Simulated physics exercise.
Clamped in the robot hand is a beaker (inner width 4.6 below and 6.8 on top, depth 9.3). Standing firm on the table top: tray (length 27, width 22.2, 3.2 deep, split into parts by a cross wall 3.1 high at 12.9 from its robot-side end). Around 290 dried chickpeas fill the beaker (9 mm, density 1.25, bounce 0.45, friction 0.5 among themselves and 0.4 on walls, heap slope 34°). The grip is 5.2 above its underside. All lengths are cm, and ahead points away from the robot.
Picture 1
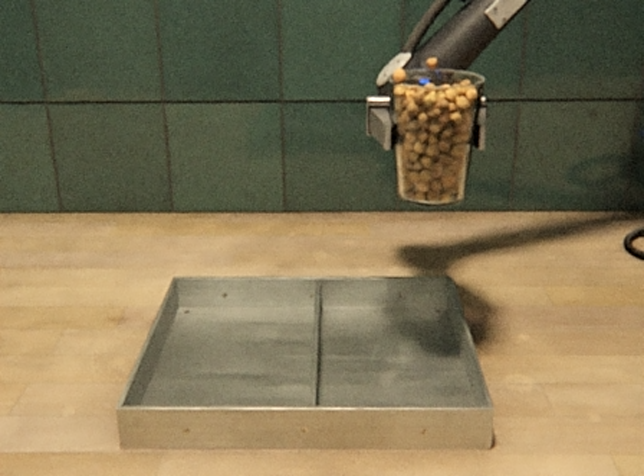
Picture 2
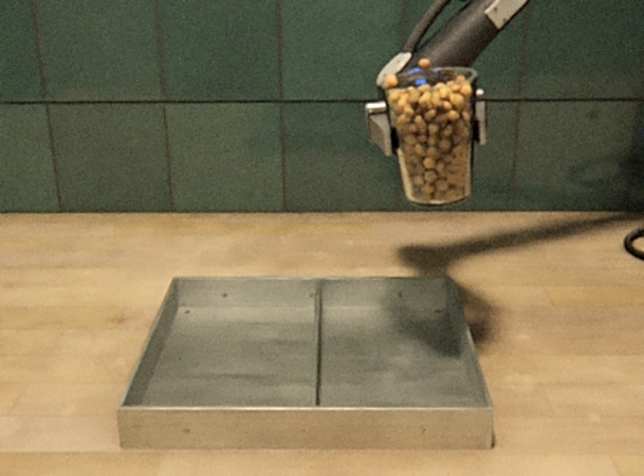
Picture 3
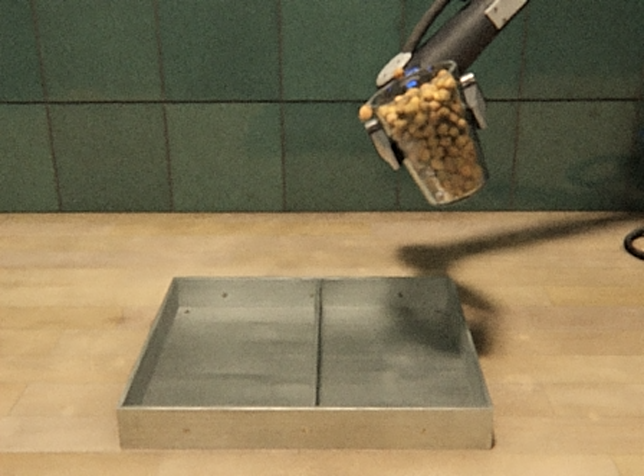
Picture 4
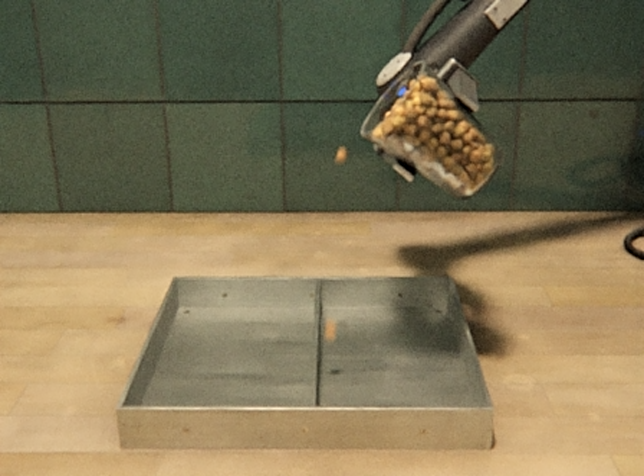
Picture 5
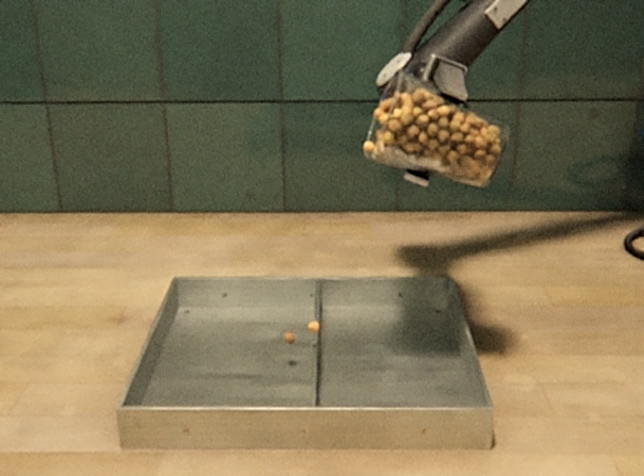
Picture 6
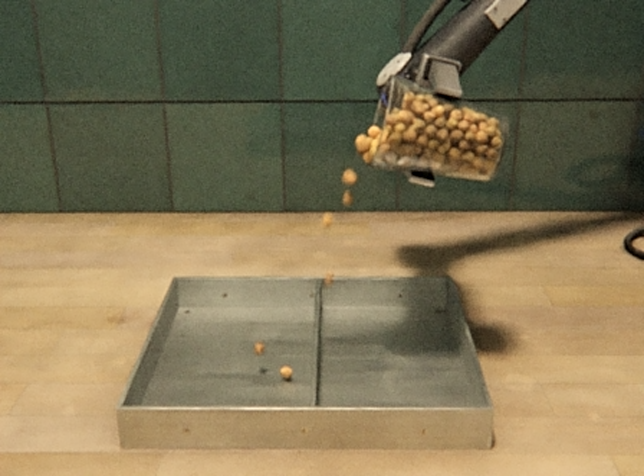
At the start, a robot gripper holds a clear beaker heaped with chickpeas upright above a shallow, divided metal tray on a wooden table. The gripper tips the beaker steadily to the left until it lies nearly on its side, as first a couple of chickpeas, then several more, drop toward the tray.
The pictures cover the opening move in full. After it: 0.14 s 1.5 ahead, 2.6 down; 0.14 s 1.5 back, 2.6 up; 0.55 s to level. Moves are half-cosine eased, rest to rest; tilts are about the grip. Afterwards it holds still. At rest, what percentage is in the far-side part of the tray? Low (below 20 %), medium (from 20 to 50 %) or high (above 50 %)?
A low share, below 20 %, ends in the far-side part of the tray.
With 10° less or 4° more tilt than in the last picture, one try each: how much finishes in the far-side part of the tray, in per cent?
Some 0 and 10 per cent.
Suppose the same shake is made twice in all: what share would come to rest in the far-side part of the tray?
It would be near 10 per cent.
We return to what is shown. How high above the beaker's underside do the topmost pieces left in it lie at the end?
Some 9.5 cm.
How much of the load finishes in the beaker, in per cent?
Roughly 85 per cent.
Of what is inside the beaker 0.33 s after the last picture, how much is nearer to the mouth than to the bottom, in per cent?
Roughly 50 per cent.
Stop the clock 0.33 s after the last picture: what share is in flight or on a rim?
About 5 per cent.
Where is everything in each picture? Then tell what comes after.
In the first picture, beaker middle at (433, 141), level; upper third of the load around (433, 104), from x 400 to 475, top at y 65; 288 in the beaker.
In the second picture, beaker middle at (434, 141), tilted 7° forward; upper third of the load around (432, 104), from x 390 to 470, top at y 65.
In the third picture, beaker middle at (436, 140), tilted 26° forward; upper third of the load around (426, 108), from x 365 to 475, top at y 75; 287 in the beaker, 1 in flight or on a rim.
In the fourth picture, beaker middle at (439, 138), tilted 50° forward; upper third of the load around (423, 113), from x 330 to 490, top at y 80; 286 in the beaker, 1 in the robot-side part, 1 in flight or on a rim.
In the fifth picture, beaker middle at (440, 136), tilted 69° forward; upper third of the load around (423, 117), from x 290 to 495, top at y 95; 286 in the beaker, 2 in the far-side part.
In the sixth picture, beaker middle at (440, 135), tilted 76° forward; upper third of the load around (432, 120), from x 260 to 495, top at y 100; 281 in the beaker, 2 in the far-side part, 1 in the robot-side part, 4 in flight or on a rim.
Then, 0.33 s later, tilted 74° forward, highest piece 23 above the table; 248 in the beaker, 18 in the far-side part, 7 in the robot-side part, 15 in flight or on a rim.
Then, 0.66 s later, tilted 16° forward, highest piece 24 above the table; 242 in the beaker, 24 in the far-side part, 20 in the robot-side part, 2 in flight or on a rim.
Then, 1.03 s later, level, highest piece 25 above the table; 242 in the beaker, 25 in the far-side part, 21 in the robot-side part.
Then, 2.08 s later, level, highest piece 25 above the table; 242 in the beaker, 25 in the far-side part, 21 in the robot-side part.
At rest, 242 in the beaker, 25 in the far-side part, 21 in the robot-side part. That is 9 % in the far-side part of the tray.
